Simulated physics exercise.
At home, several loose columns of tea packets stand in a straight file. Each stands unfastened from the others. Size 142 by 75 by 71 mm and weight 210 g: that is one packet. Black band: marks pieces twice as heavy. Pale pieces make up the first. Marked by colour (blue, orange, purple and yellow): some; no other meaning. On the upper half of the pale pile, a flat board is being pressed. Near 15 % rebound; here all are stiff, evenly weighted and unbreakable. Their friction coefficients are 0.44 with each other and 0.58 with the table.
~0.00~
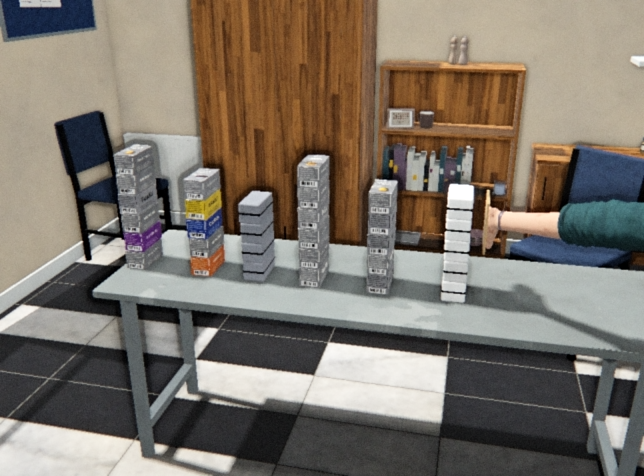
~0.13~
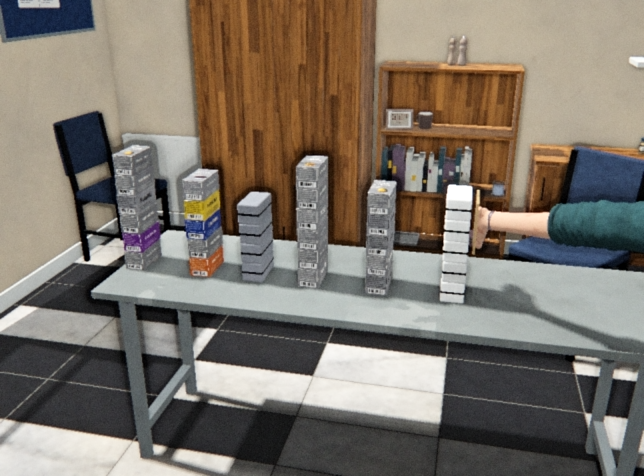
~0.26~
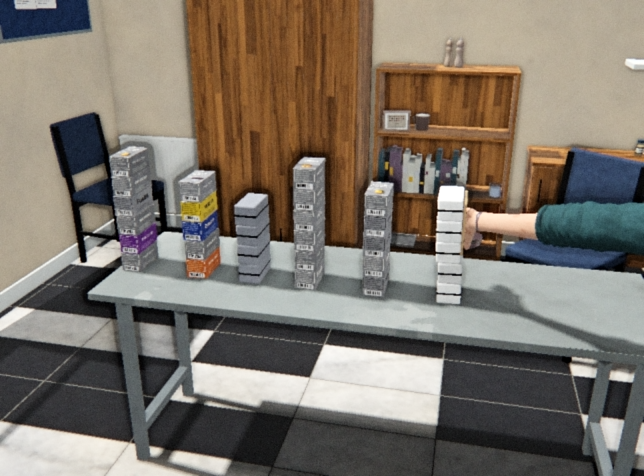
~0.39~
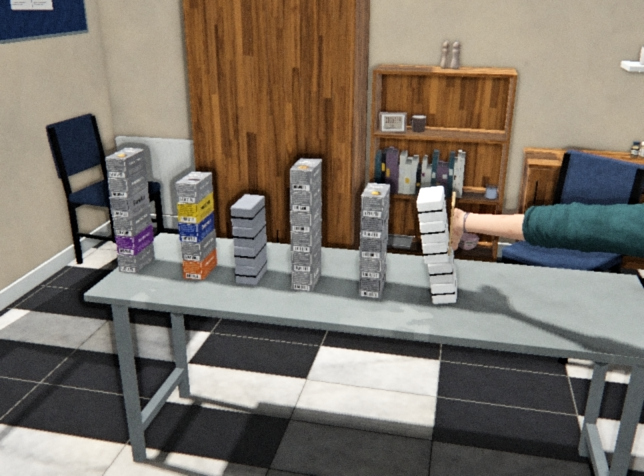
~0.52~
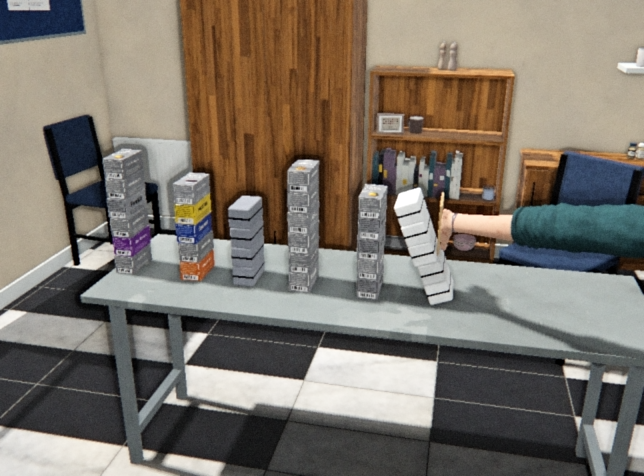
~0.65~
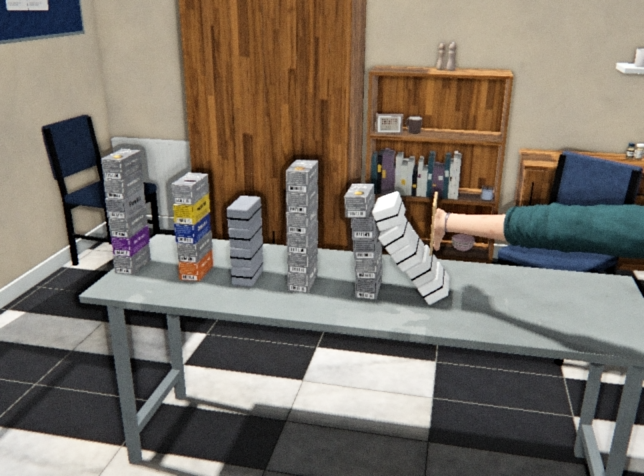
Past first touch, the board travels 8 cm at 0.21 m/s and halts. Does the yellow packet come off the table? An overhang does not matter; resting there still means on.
Yes, it ends up off it.
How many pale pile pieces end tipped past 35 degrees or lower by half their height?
The answer is 5 pale pieces.
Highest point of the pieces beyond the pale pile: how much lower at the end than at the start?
Roughly 23 cm.
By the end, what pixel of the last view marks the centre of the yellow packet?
In the final view it ends up around pixel (56, 401).
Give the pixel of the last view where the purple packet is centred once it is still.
Around (76, 411).
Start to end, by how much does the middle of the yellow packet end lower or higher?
I'd say it sits close to 91 centimetres lower by the end.
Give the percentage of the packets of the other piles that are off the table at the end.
About 30 per cent.
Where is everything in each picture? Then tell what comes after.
In the first picture (we follow the side turned to the camera; the camera pans a little), board (487, 223) 42 mm short; yellow packet (196, 210); purple packet (153, 236); blue packet (196, 230); no other piece has moved.
The second picture shows board (476, 223) 15 mm short; yellow packet (194, 211).
The third picture shows board (464, 223) 13 mm in; yellow packet (191, 212).
The fourth picture shows board (452, 224) 40 mm in, top of the pale pile leaning 11°; yellow packet (188, 214); no other piece has moved.
The fifth picture shows board (440, 225) 7 cm in, top of the pale pile leaning 21°; yellow packet (185, 215); no other piece has moved.
The sixth picture shows board (433, 224) 8 cm in, stopped, top of the pale pile leaning 23°; yellow packet (184, 215); purple packet (141, 241); blue packet (184, 234); steepest lean 5°, the packet at (363, 229); 4 stirred so far.
Around 0.84 s, 5 of the pale pile down; none of the 26 other packets off the table, 6 disturbed; yellow packet unmoved.
Around 1.30 s, 5 of the pale pile down; none of the 26 other packets off the table, 17 disturbed; yellow packet displaced 26 mm; blue packet displaced 7 mm.
Around 1.92 s, 5 of the pale pile down; none of the 26 other packets off the table, 26 disturbed; yellow packet tipped 42°, 12 cm lower; purple packet tipped 46°, 46 mm lower.
Around 2.48 s, 5 of the pale pile down; 6 of the 26 other packets off the table; yellow packet upside down; purple packet on its side.
Finally (3.0 s), 5 of the pale pile down; 8 of the 26 other packets off the table; yellow packet upside down; purple packet on its side; blue packet 14 cm lower. Seen by the last camera, middles, yellow packet near (56, 401), purple packet near (76, 411).
